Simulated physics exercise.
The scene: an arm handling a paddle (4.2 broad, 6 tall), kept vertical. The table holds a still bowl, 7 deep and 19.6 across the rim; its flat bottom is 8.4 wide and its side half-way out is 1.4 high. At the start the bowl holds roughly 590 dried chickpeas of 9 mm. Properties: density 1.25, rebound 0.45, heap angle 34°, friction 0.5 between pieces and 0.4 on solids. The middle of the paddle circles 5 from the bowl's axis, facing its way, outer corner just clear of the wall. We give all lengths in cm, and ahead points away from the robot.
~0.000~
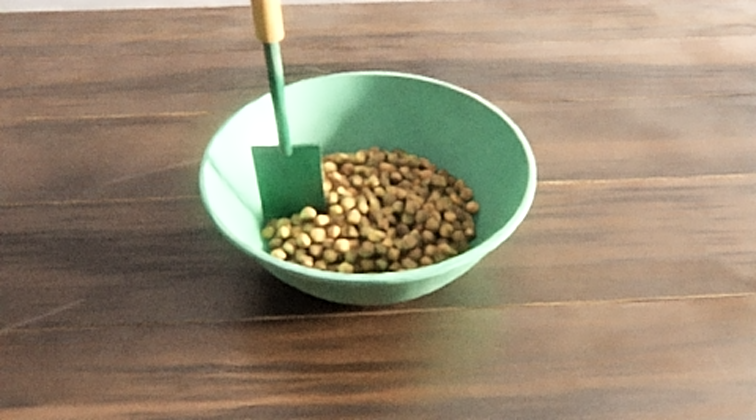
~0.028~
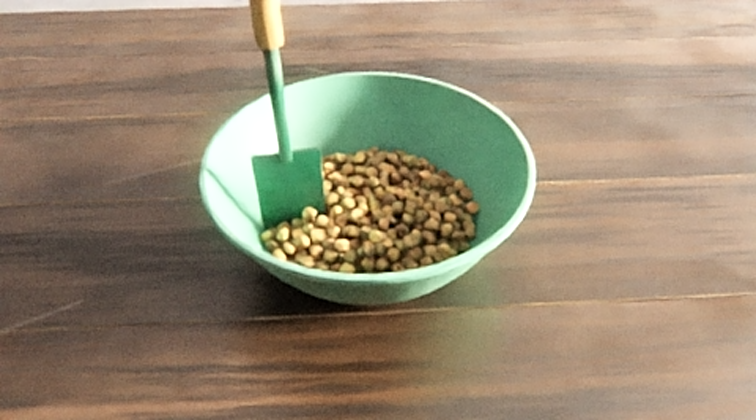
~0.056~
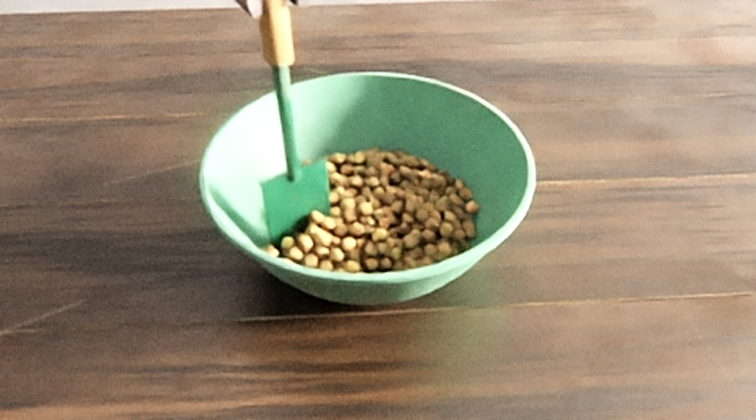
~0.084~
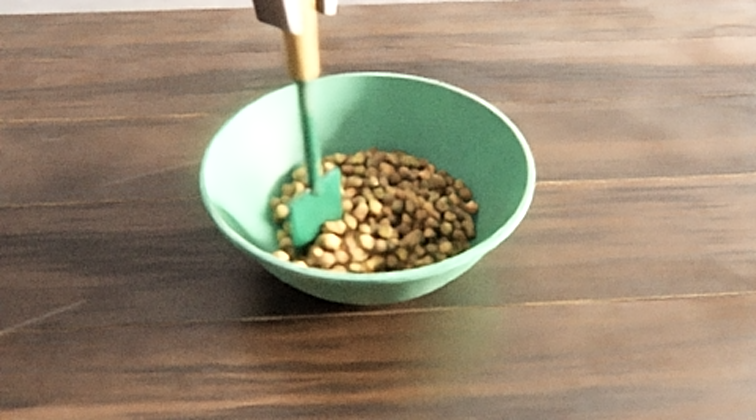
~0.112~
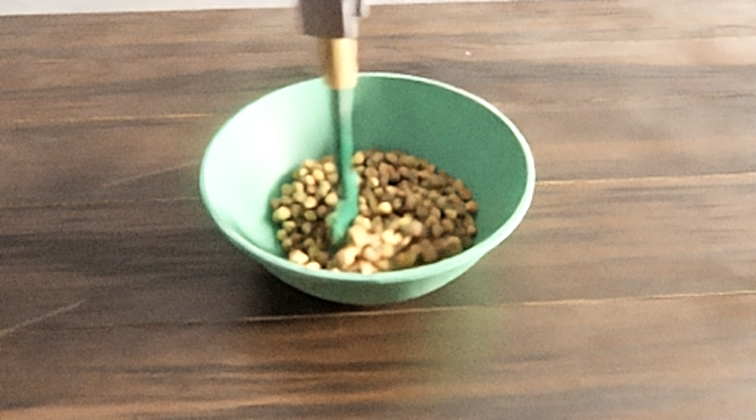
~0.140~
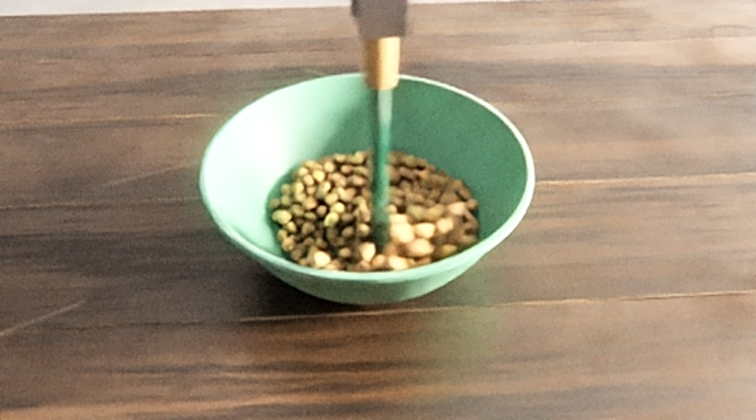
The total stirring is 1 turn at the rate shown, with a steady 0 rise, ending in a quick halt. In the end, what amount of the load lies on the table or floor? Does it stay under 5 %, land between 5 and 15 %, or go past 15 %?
It lands between 5 and 15 %.
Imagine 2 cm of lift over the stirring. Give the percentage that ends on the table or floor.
0 per cent, roughly.
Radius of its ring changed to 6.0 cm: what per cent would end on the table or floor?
Near 0 %.
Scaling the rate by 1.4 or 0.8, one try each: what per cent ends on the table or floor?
I'd expect near 25 per cent, then near 5 per cent.
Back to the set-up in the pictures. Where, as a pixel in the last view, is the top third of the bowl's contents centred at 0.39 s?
In the last picture it sits around (316, 138).
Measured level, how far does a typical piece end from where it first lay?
6 centimetres.
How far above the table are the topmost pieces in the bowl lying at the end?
I'd guess close to 6.0 centimetres.
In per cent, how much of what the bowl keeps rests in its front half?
60 %.
After 0.27 s, 195° round, highest piece 9 above the table; 582 in the bowl, 9 in flight or on the tool.
After 0.39 s, 294° round, highest piece 9 above the table; 554 in the bowl, 16 on the table or floor, 21 in flight or on the tool.
After 0.65 s, 0° round, highest piece 6 above the table; 538 in the bowl, 53 on the table or floor.
After 1.35 s, 0° round, highest piece 6 above the table; 538 in the bowl, 53 on the table or floor.
In the end, 538 in the bowl, 53 on the table or floor. That is 9 % on the table or floor.
